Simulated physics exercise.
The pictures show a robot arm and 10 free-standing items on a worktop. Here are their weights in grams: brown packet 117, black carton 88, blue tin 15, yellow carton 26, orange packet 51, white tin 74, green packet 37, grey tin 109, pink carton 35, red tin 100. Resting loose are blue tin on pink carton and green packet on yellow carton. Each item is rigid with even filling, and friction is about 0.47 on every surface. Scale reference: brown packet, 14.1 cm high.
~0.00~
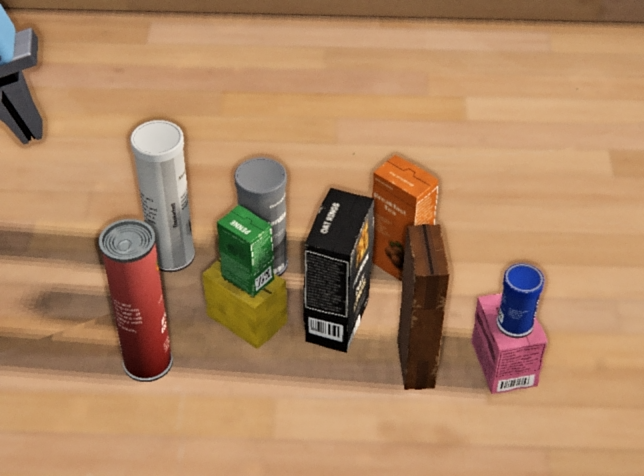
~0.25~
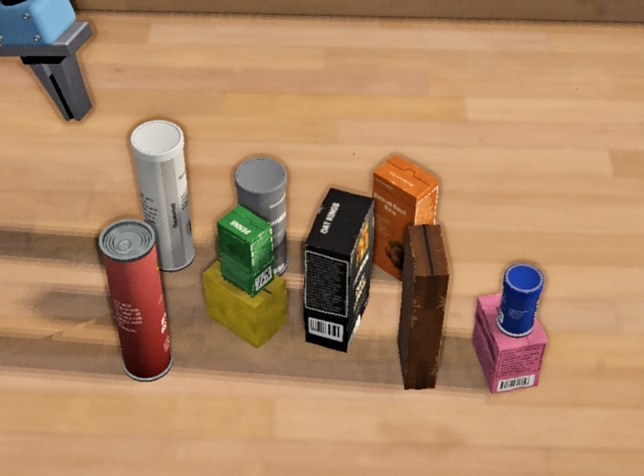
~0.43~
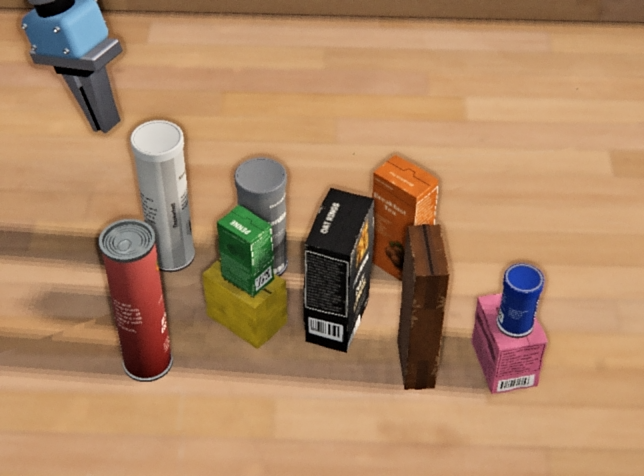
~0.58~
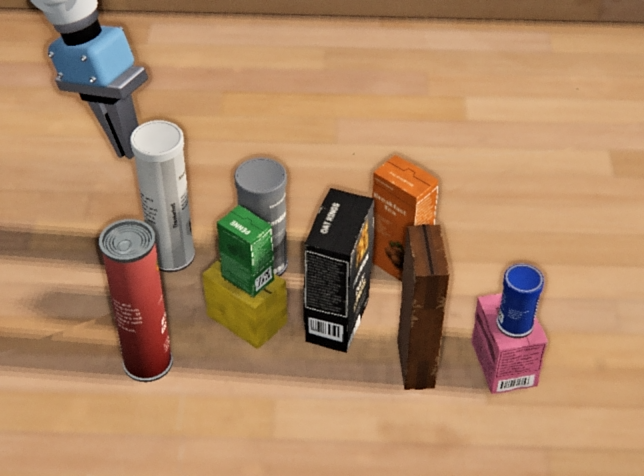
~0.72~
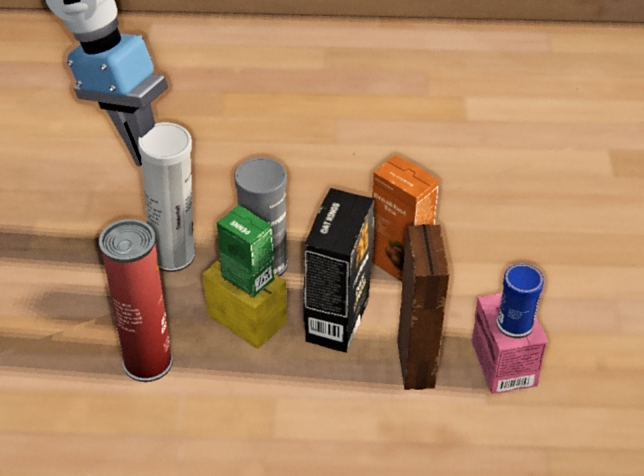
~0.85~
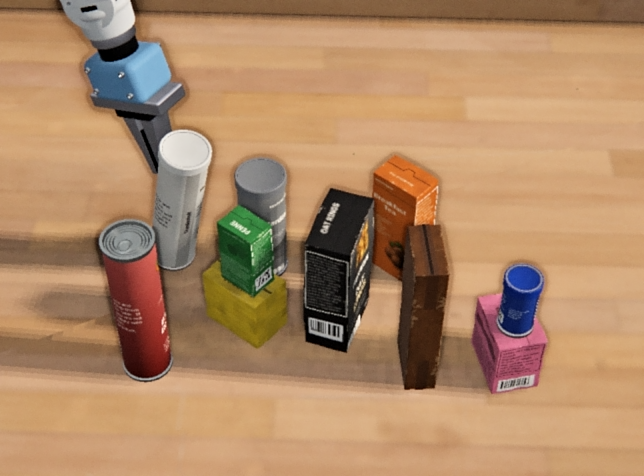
At the start, a robot arm's gripper is at the upper left, above a group of upright tins and packets on a wooden worktop. The arm moves right and down to the white tin, then pushes its upper part, and the tin leans rightward while the other items stay still.
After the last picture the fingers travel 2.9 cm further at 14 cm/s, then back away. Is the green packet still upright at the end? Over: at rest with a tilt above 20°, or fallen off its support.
Yes.
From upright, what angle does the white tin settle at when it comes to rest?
Roughly 30 degrees from upright.
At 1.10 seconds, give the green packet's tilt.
0°.
Around 1.10 s, grey tin and white tin touch at 1.05 s; green packet and white tin touch at 1.08 s; off upright white tin 29°.
Around 1.40 s, off upright white tin 29°.
Around 1.85 s, off upright white tin 29°.
At rest, past 20° or fallen, white tin. Standing, red tin, yellow carton, black carton, brown packet, orange packet, pink carton, grey tin, green packet and blue tin.
